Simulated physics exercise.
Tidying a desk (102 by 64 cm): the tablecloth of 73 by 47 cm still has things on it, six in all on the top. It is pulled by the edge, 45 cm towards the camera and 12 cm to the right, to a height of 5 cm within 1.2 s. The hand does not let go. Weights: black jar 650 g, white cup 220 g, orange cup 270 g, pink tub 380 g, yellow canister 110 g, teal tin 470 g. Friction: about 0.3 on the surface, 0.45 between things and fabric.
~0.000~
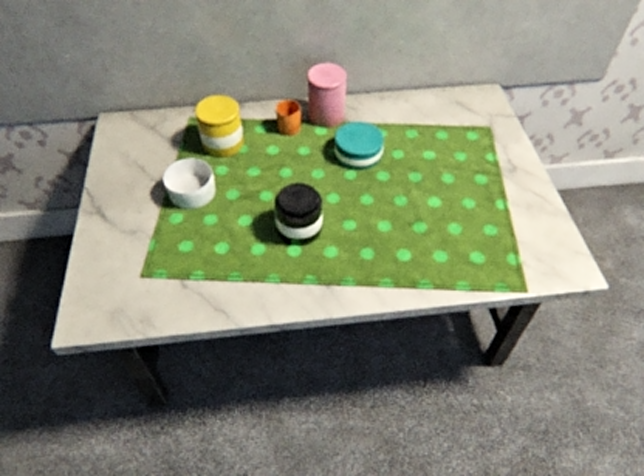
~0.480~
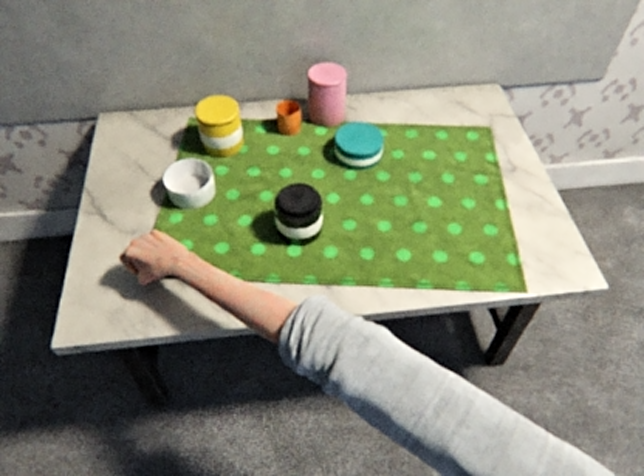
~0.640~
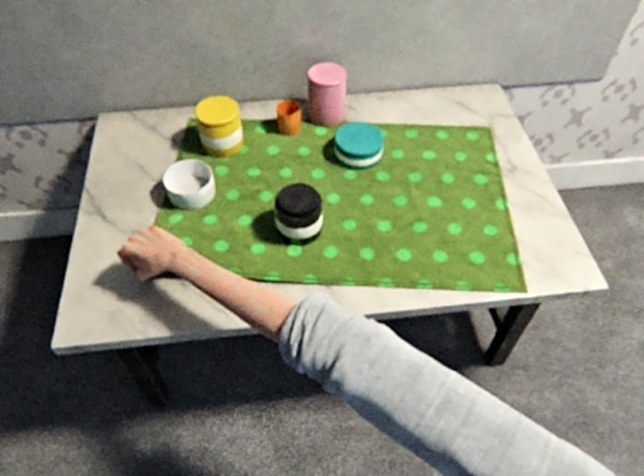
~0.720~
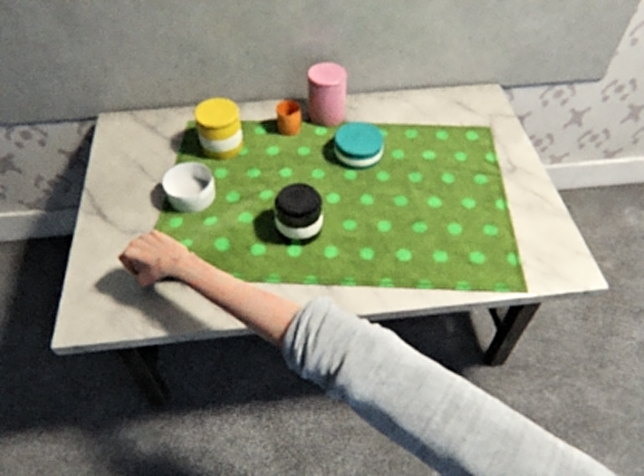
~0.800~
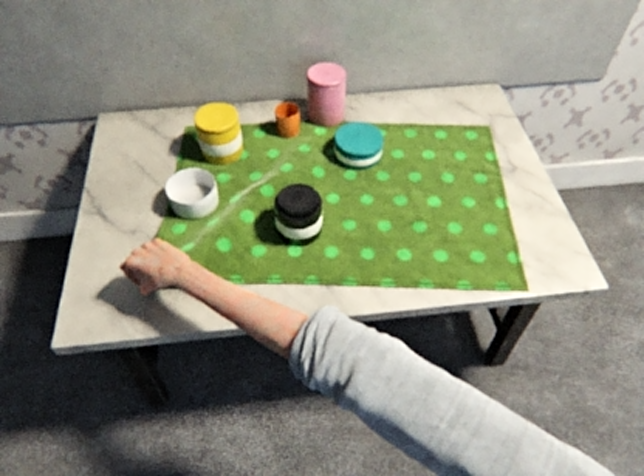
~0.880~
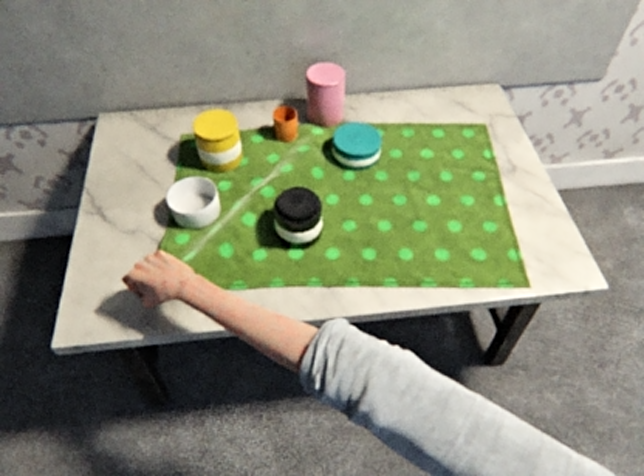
A marble-topped table stands on grey carpet against a pale wall, seen from above and in front by a still camera. On and around a green polka-dot cloth sit a white cup at left, yellow canister, small orange cup and pink tub behind, teal tin, and black jar near the middle. A grey-sleeved arm reaches in, grips the front-left corner and tugs it slightly, creasing the cloth and shifting the canister and both cups slightly forward.
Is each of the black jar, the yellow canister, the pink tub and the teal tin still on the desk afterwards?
The black jar falls off, the yellow canister falls off, the pink tub keeps to the top, the teal tin keeps to the top.
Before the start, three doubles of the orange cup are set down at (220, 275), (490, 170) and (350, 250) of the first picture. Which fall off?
In that order: Goes over, remains, falls off.
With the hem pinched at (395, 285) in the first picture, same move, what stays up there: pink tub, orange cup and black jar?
Then: Pink tub remains, orange cup drops off, black jar drops off.
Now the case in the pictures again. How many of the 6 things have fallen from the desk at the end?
That makes 3.
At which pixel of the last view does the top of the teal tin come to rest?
At about (273, 264).
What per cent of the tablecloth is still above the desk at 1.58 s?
Some 65 per cent of it.
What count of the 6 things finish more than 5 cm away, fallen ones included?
That makes 5.
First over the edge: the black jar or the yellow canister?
The black one.
After 1.1 s, 95 % of the tablecloth is still over the top; yellow canister 17 cm off its start, black jar 8 cm off its start, teal tin 7 cm off its start.
After 1.4 s, 85 % of the tablecloth is still over the top; yellow canister 32 cm off its start, teal tin 17 cm off its start, black jar 17 cm off its start.
After 1.6 s, 65 % of the tablecloth is still over the top; yellow canister 46 cm off its start at (137, 281), black jar 28 cm off its start at (305, 348), teal tin 28 cm off its start at (281, 212).
After 1.8 s, 40 % of the tablecloth is still over the top; yellow canister on its side, 59 cm off its start, black jar over the edge, teal tin 38 cm off its start.
After 3.4 s, 40 % of the tablecloth is still over the top; yellow canister over the edge, black jar over the edge, teal tin 39 cm off its start at (273, 264), pink tub 1 cm off its start at (322, 75).
